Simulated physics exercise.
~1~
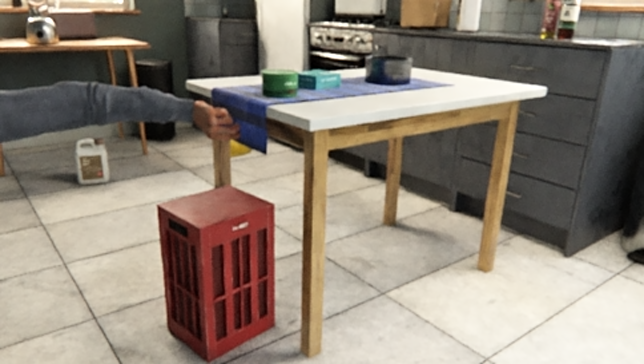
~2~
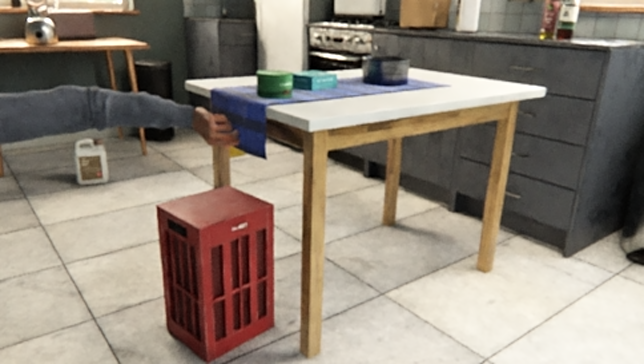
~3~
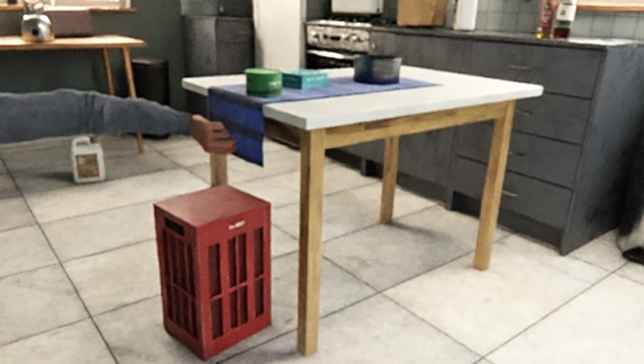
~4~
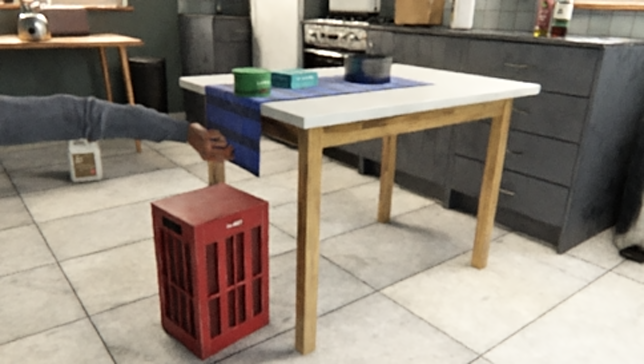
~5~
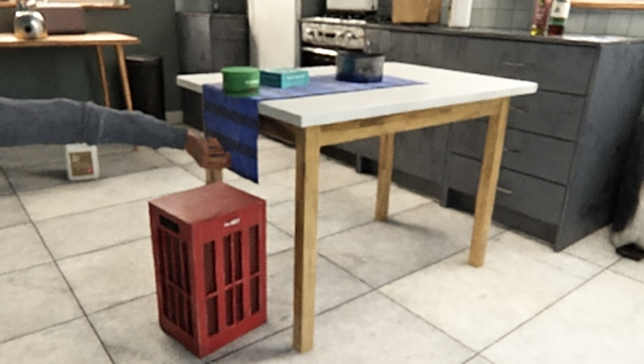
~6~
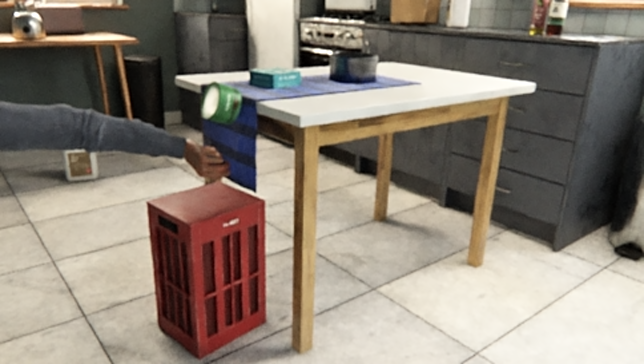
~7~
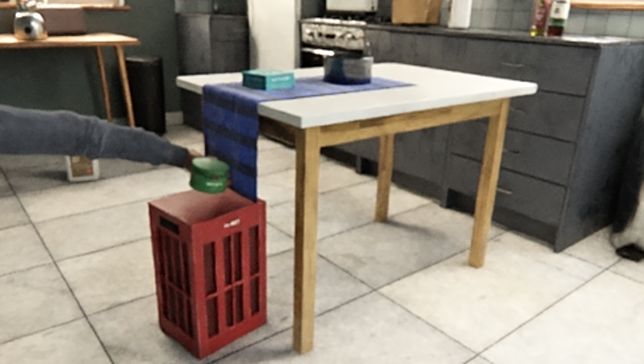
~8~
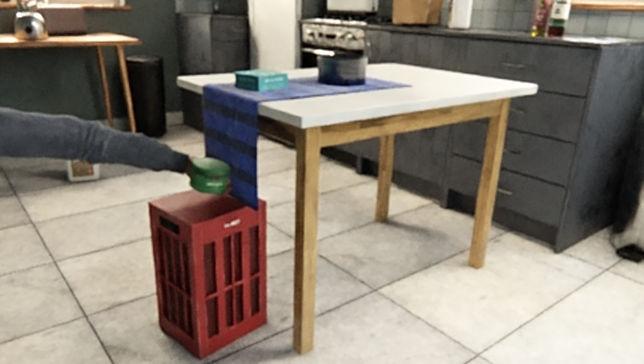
A hand reaching in from the left draws down the hanging end of a blue cloth on a white-topped wooden table, seen from a slightly swaying viewpoint in a kitchen with dark grey drawers. On the cloth sit a green tub nearest the left edge, a turquoise packet beside it and a dark pot farther right, while a red crate stands on the tiled floor below. As the cloth slides left, all three ride along with it. The tub tips over the edge and drops toward the crate, ending beside the hand just above it. The packet and pot remain on the table.
